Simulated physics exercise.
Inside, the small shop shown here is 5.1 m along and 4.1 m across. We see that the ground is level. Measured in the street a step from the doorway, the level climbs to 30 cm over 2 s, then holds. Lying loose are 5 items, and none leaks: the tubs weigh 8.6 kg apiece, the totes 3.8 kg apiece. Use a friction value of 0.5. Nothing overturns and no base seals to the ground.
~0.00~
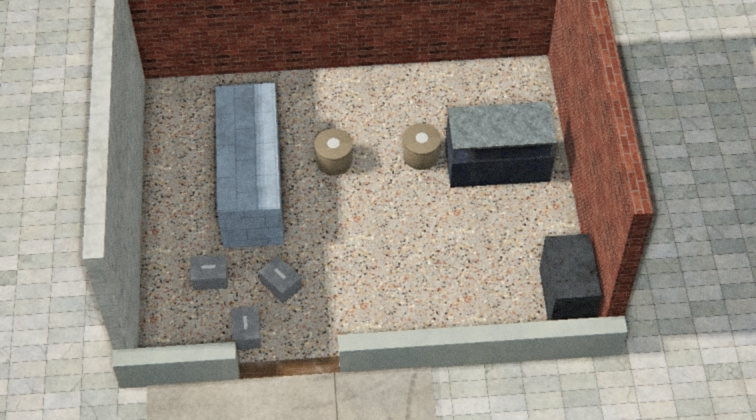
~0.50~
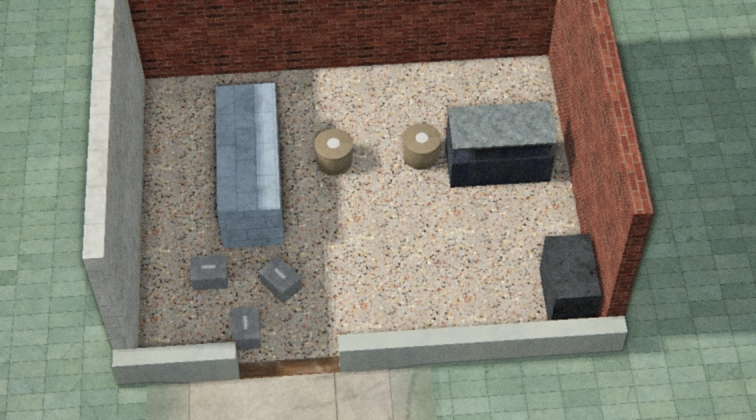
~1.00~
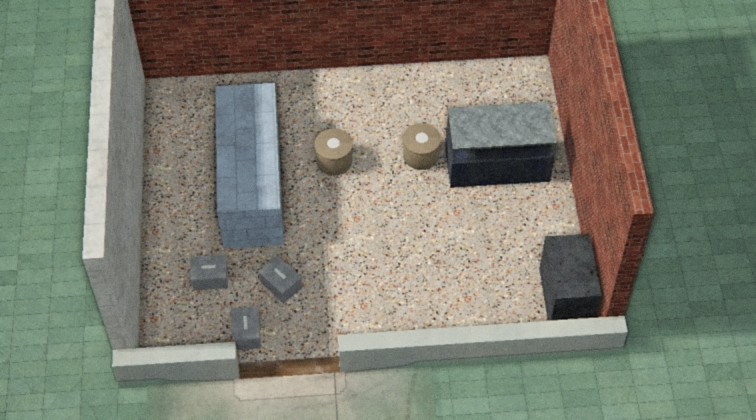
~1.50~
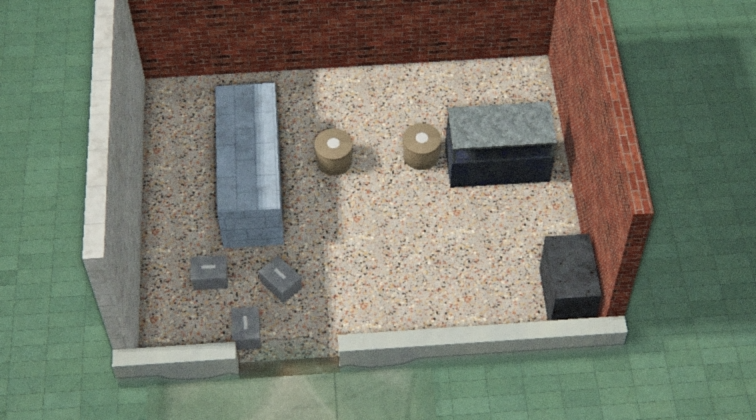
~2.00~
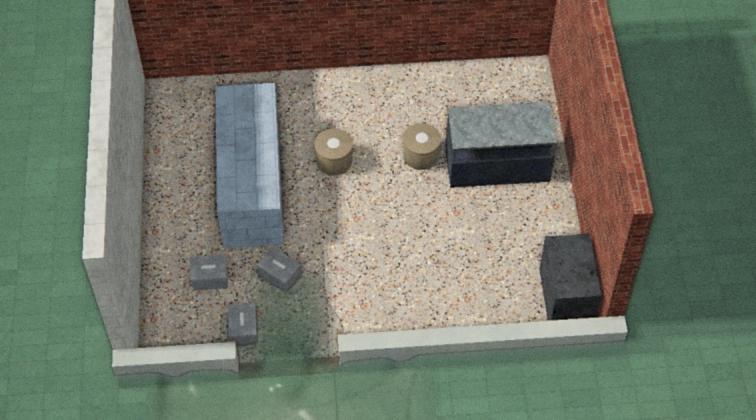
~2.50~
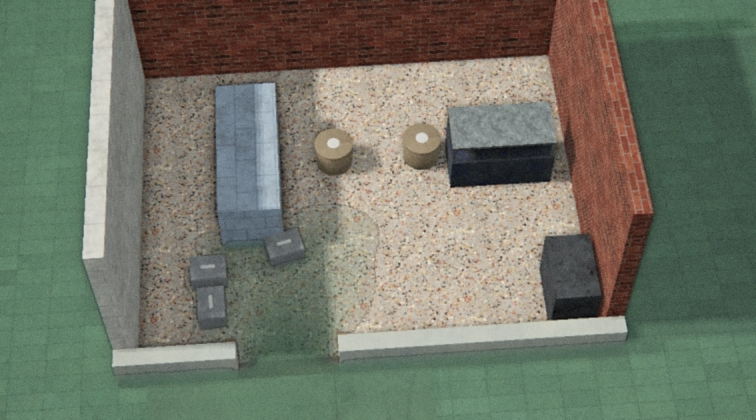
In a small walled shop, greenish water enters through the doorway and shifts two grey totes.
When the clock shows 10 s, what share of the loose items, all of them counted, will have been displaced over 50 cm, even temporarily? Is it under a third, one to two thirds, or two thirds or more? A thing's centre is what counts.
It looks set to land in the top band, two thirds and beyond.
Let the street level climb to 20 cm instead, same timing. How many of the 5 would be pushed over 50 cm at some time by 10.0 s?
With that change, 5 of them.
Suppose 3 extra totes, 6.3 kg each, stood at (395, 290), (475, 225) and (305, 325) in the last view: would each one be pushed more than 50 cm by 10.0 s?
In the same order as the question: Not as far, not as far, farther.
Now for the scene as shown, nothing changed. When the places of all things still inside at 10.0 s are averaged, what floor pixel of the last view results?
(332, 154).
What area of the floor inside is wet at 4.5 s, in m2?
Around 15 m2 of it.
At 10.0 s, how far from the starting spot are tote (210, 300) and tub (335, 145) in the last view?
Respectively 60 and 5 cm.
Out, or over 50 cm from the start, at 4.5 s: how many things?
By that time the total stands at 5.
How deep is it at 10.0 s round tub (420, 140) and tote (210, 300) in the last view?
I'd estimate 13 cm for the first and 10 cm for the second.
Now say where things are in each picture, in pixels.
The first picture shows a tote at (245, 323), on the bottom; a tote at (280, 274), on the bottom; water covers 0.0 m2; 0 of 5 have shifted.
The second picture shows a tote at (245, 323) rests on the ground; a tote at (280, 274), on the bottom; water covers 0.0 m2; 0 of 5 have shifted.
The third picture shows a tote at (245, 323) rests on the ground; a tote at (280, 274) rests on the ground; water covers 0.0 m2; 0 of 5 have shifted.
The fourth picture shows a tote at (245, 323), on the bottom; a tote at (280, 274), on the bottom; water covers 0.2 m2; 0 of 5 have shifted.
The fifth picture shows a tote at (242, 319) rests on the ground, 6 cm from its start; a tote at (279, 265) rests on the ground, 12 cm from its start; water covers 0.9 m2; 2 of 5 have shifted.
The sixth picture shows a tote at (211, 302) rests on the ground, 48 cm from its start; a tote at (284, 243), afloat, 40 cm from its start; water covers 3.1 m2; 2 of 5 have shifted.
After 3.5 s 3 of 5 are over 50 cm from their spots; 2 afloat.
After 4.5 s 5 of 5 are over 50 cm from their spots; 3 afloat.
After 7.0 s 5 of 5 are over 50 cm from their spots; 5 afloat.
After 10.0 s 4 of 5 are over 50 cm from their spots, and 5 have been at some point; 5 afloat.
